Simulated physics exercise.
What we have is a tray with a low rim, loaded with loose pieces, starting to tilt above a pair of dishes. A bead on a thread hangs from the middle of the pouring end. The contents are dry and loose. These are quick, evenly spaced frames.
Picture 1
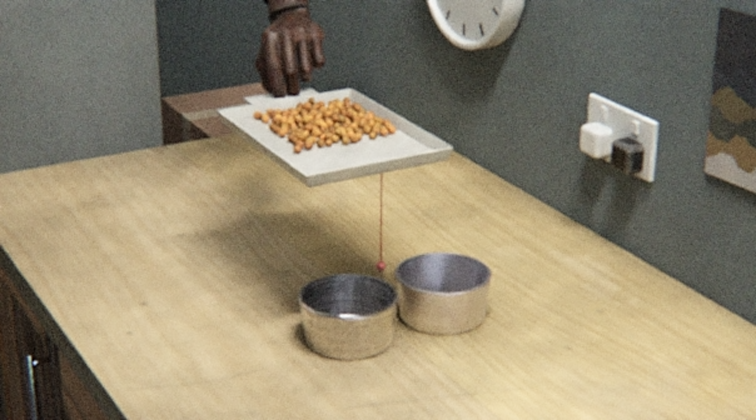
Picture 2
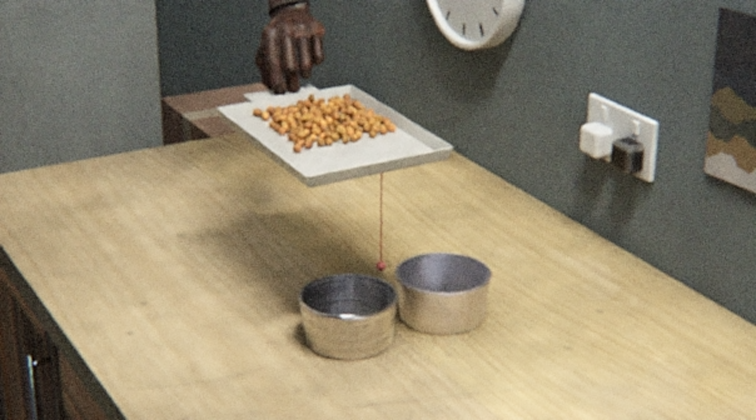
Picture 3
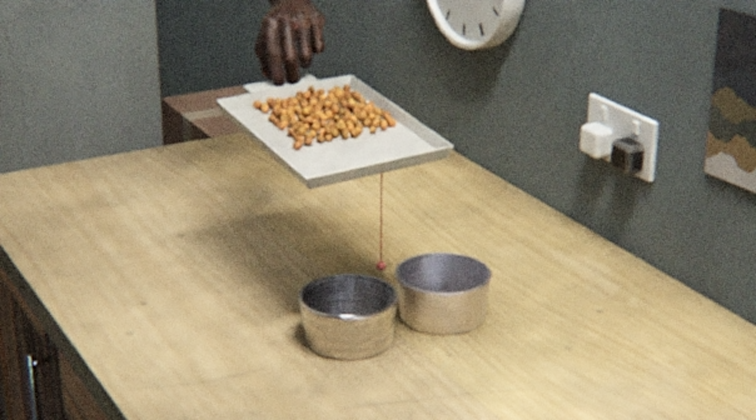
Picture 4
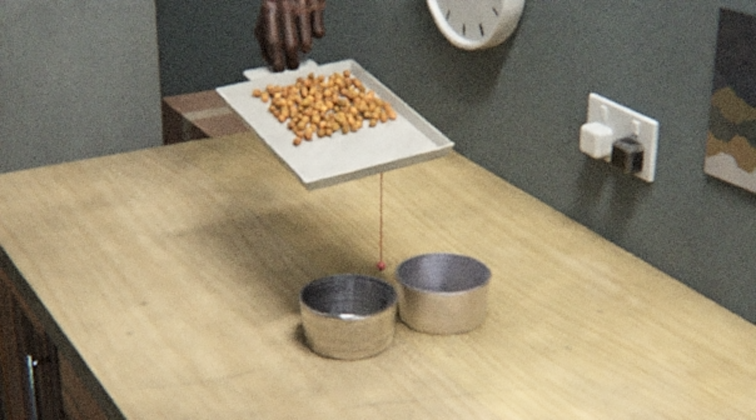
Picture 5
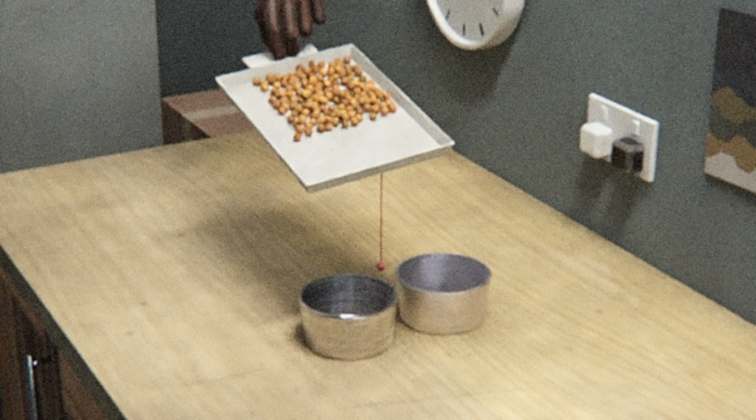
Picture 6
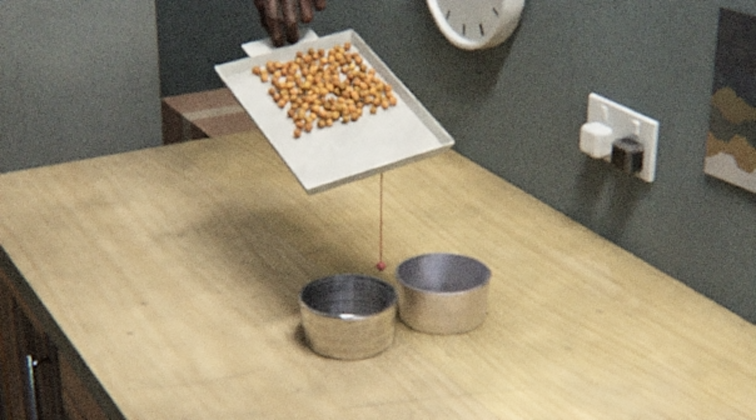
A pale wooden counter against a grey-green wall, with part of a clock and a socket holding a white and a black plug, is seen from above by a still camera. A dark brown hand grips a light grey tray of golden-brown chickpeas over two metal dishes, a red bead hanging on a thread. The hand rises, tilting the tray gradually, its near left corner lowest, while the dishes stay still.
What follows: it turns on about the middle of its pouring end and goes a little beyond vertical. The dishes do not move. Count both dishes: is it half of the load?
The two hold more than half of the load.
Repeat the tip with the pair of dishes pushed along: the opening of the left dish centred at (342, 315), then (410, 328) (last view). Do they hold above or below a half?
First above a half, then below a half.
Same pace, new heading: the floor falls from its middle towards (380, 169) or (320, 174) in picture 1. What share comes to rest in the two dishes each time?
The first gives 70 %, the second 60 %.
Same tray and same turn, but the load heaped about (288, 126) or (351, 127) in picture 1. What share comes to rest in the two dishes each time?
First some 60, then 80 per cent.
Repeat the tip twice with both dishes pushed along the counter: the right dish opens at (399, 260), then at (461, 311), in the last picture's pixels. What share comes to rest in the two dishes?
Roughly 30 per cent, and 10 per cent.
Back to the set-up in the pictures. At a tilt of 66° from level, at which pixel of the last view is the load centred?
Roughly at (339, 164).
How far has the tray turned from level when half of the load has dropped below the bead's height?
At about 115°.
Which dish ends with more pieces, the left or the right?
More ends in the left-hand dish.
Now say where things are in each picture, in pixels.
The first frame shows corners of the pouring end near (309, 173) and (447, 147), level; middle of the load near (329, 124), roasted chickpeas; left dish near (372, 333); right dish near (468, 308); bead on its thread near (381, 266).
The second frame shows corners of the pouring end near (309, 174) and (447, 146), level; middle of the load near (329, 122).
The third frame shows corners of the pouring end near (309, 176) and (448, 145), tipped barely, lowest at the left corner; middle of the load near (329, 115).
The fourth frame shows corners of the pouring end near (309, 179) and (448, 143), tipped a little, lowest at the left corner; middle of the load near (329, 106).
The fifth frame shows corners of the pouring end near (309, 182) and (448, 142), tipped a little, lowest at the left corner; middle of the load near (329, 97).
The sixth frame shows corners of the pouring end near (309, 185) and (449, 141), tipped clearly, lowest at the left corner; middle of the load near (329, 88); left dish near (372, 333); right dish near (468, 308).
Shortly afterwards, tray tipped steeply; the bulk on the tray; only a few in the left dish; only a few outside both; a little in the air.
Next, tray tipped past a quarter turn; near two thirds on the tray; near a quarter in the left dish; near a quarter outside both; only a few in the air.
Some moments later, tray tipped past a quarter turn; near two thirds in the left dish; near a third outside both.
In the end, tray tipped past a quarter turn; near two thirds in the left dish; none at all in the right dish; near a third outside both.
